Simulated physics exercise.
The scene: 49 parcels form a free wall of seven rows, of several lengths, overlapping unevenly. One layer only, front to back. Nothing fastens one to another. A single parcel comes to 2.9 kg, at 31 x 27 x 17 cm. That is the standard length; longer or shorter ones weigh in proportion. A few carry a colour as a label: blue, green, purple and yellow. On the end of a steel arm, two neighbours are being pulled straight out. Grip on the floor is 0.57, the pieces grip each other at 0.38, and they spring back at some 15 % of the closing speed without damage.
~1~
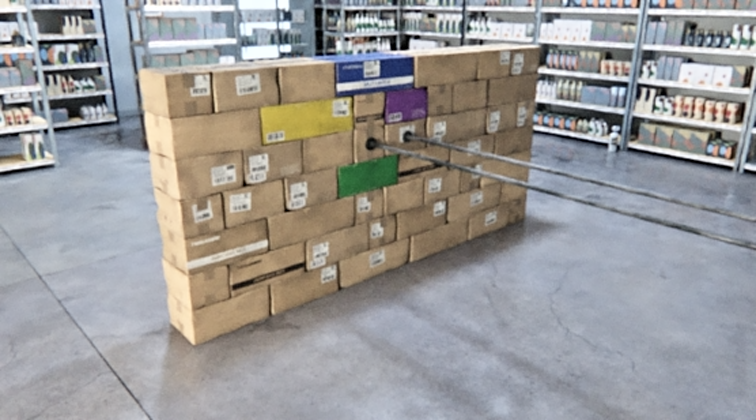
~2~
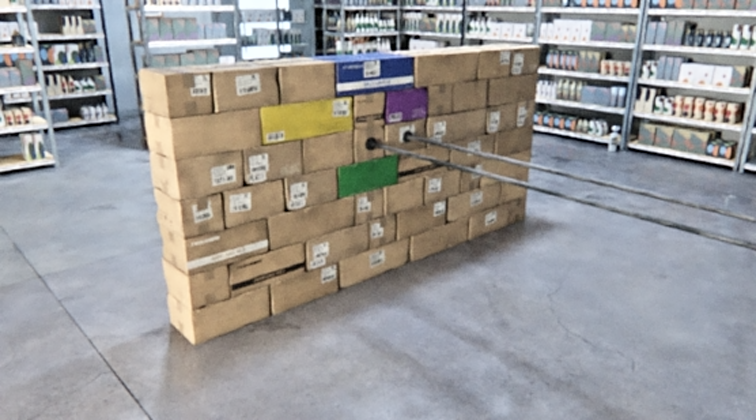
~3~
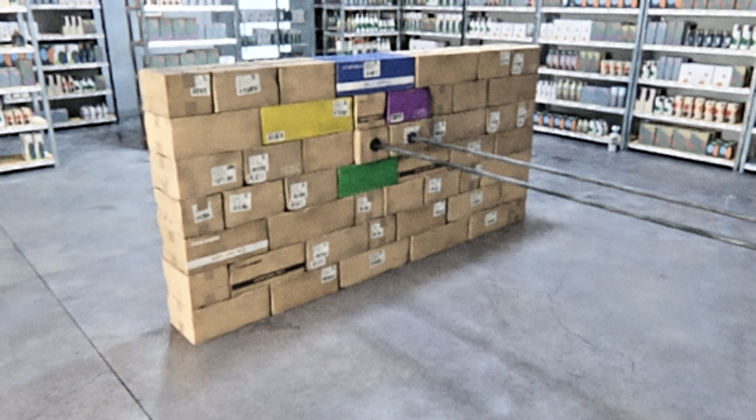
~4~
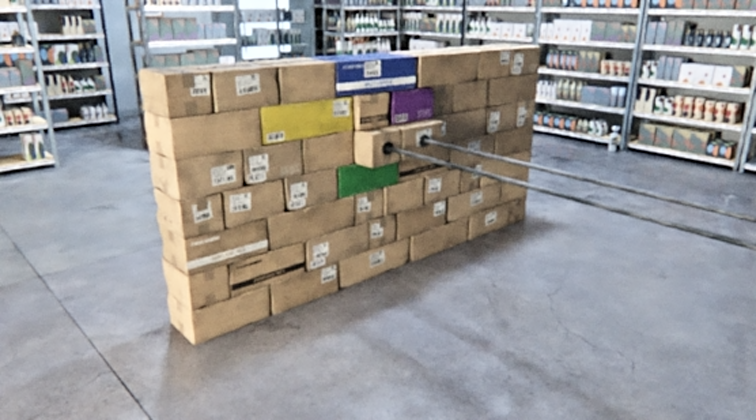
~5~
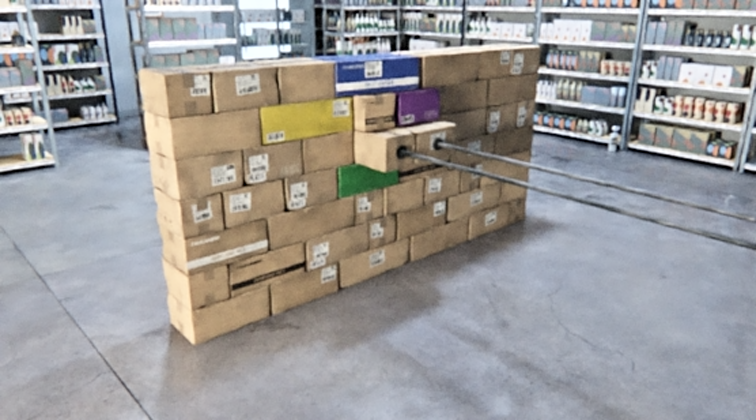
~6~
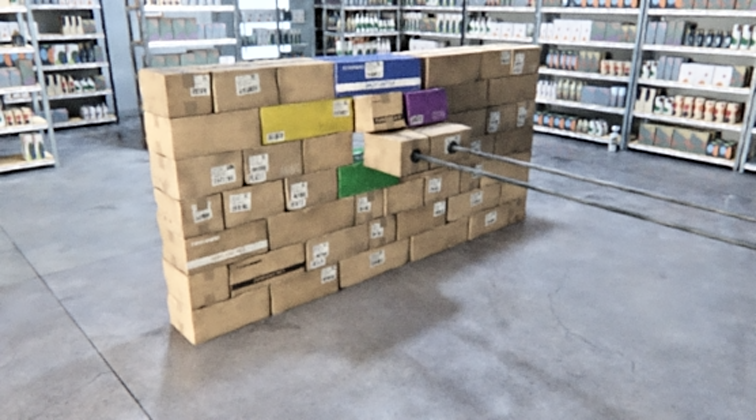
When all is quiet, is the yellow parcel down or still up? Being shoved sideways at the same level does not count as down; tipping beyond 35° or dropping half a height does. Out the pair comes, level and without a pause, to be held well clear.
That parcel stays up.
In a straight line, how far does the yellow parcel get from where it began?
Some 0 cm.
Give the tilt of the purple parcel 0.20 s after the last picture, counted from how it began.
Roughly 80°.
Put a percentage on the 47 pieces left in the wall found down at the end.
About 5 per cent.
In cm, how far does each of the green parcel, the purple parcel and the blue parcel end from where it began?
About: Green 0, purple 100, blue 20.
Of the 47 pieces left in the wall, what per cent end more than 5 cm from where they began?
Shifted: 5 per cent.
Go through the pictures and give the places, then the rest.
In the first picture (each place is the centre of the face we see best), pulled parcel (395, 132) not yet moving; yellow parcel (310, 120); blue parcel (377, 76); green parcel (370, 176); the others all in place.
In the second picture, pulled parcel (395, 132) not yet moving; yellow parcel (310, 120).
In the third picture, pulled parcel (400, 133) 34 mm out; yellow parcel (310, 120).
In the fourth picture, pulled parcel (412, 136) 13 cm out; yellow parcel (310, 120); purple parcel (414, 106) moved 39 mm; 3 have shifted.
In the fifth picture, pulled parcel (426, 139) 23 cm out; yellow parcel (310, 120); purple parcel (421, 107) moved 9 cm; 4 have shifted.
In the sixth picture, pulled parcel (441, 143) clear of the wall, 33 cm out; yellow parcel (311, 120); purple parcel (429, 107) tilted 6°; blue parcel (381, 77) moved 47 mm; steepest lean 13°, the parcel at (388, 111); 4 have shifted.
Then, 0.08 s later than the last frame, 1 of the 47 other parcels down; yellow parcel unmoved; purple parcel tilted 33°.
Then, 0.20 s later than the last frame, 2 of the 47 other parcels down; yellow parcel unmoved; purple parcel on its side.
Then, 0.40 s later than the last frame, 3 of the 47 other parcels down; yellow parcel unmoved; purple parcel upside down.
When it is over, 3 of the 47 other parcels down; yellow parcel unmoved; purple parcel upside down; blue parcel tilted 51°, 17 cm lower. In pixels of the last frame, middles, yellow parcel near (294, 116), purple parcel near (449, 272).
